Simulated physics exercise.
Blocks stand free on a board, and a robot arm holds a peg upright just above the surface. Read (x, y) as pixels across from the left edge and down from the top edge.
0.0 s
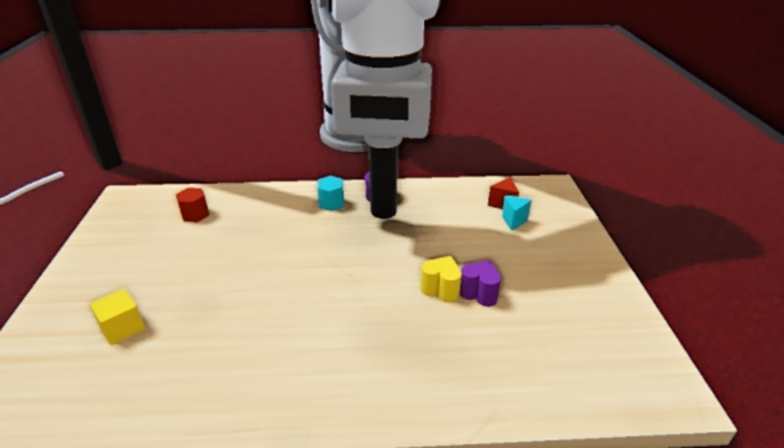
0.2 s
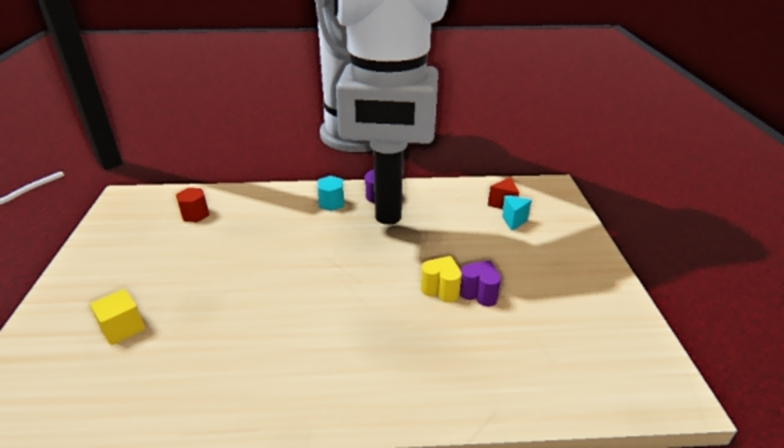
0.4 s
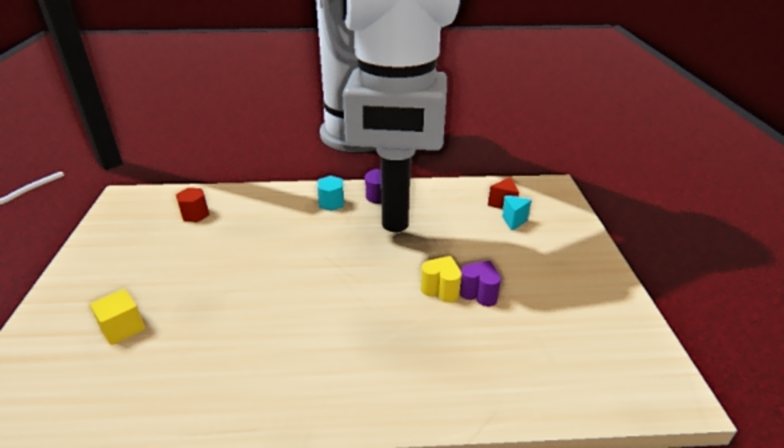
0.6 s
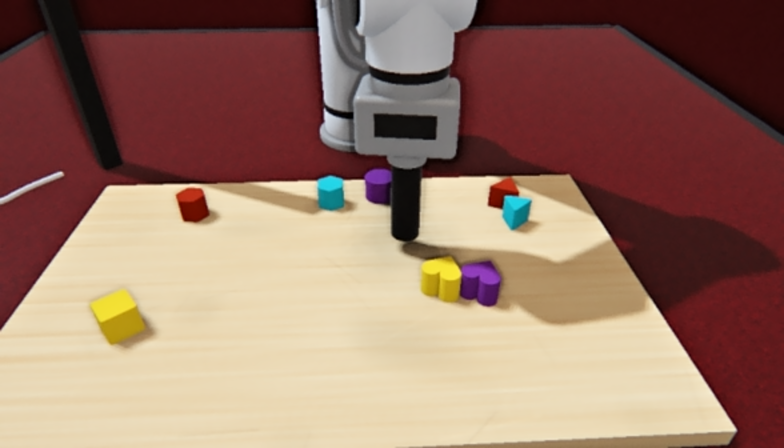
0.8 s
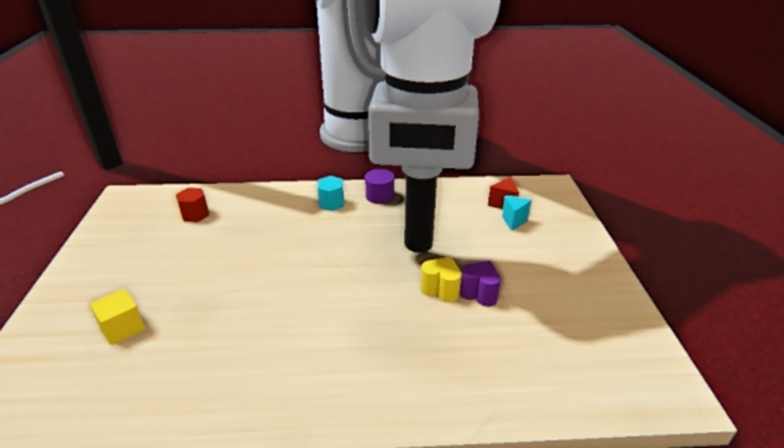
The video shows a robot arm holding a black peg upright over a wooden board of scattered coloured blocks. The peg moves steadily toward the viewer and slightly right, nearing the yellow heart block beside a purple one, while the blocks stay still.
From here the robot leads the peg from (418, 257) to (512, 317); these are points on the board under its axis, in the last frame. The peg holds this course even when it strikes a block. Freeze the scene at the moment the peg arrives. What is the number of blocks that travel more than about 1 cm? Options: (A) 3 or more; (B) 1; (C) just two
My pick is C.
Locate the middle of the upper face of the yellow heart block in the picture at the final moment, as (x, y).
Most likely (452, 282).
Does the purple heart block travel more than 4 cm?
That would be a yes.
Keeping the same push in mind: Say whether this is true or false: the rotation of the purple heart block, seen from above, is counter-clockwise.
It is true.
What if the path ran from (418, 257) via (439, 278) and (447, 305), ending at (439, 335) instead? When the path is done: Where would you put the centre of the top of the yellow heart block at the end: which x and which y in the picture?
The middle of its upper face will lie at (455, 337).
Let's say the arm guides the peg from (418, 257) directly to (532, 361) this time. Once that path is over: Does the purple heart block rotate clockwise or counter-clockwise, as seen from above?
If we look at it from overhead, the purple heart block pivots counter-clockwise.
The first path, step by step. One third of the way, peg (449, 263); yellow heart block (446, 273), turned 25° clockwise.
Two thirds of the way, peg (480, 283); yellow heart block (452, 282), turned 65° clockwise; purple heart block (508, 288), turned 30° anticlockwise.
At the end, peg (514, 304); yellow heart block (452, 282), turned 65° clockwise; purple heart block (546, 310), turned 35° anticlockwise.
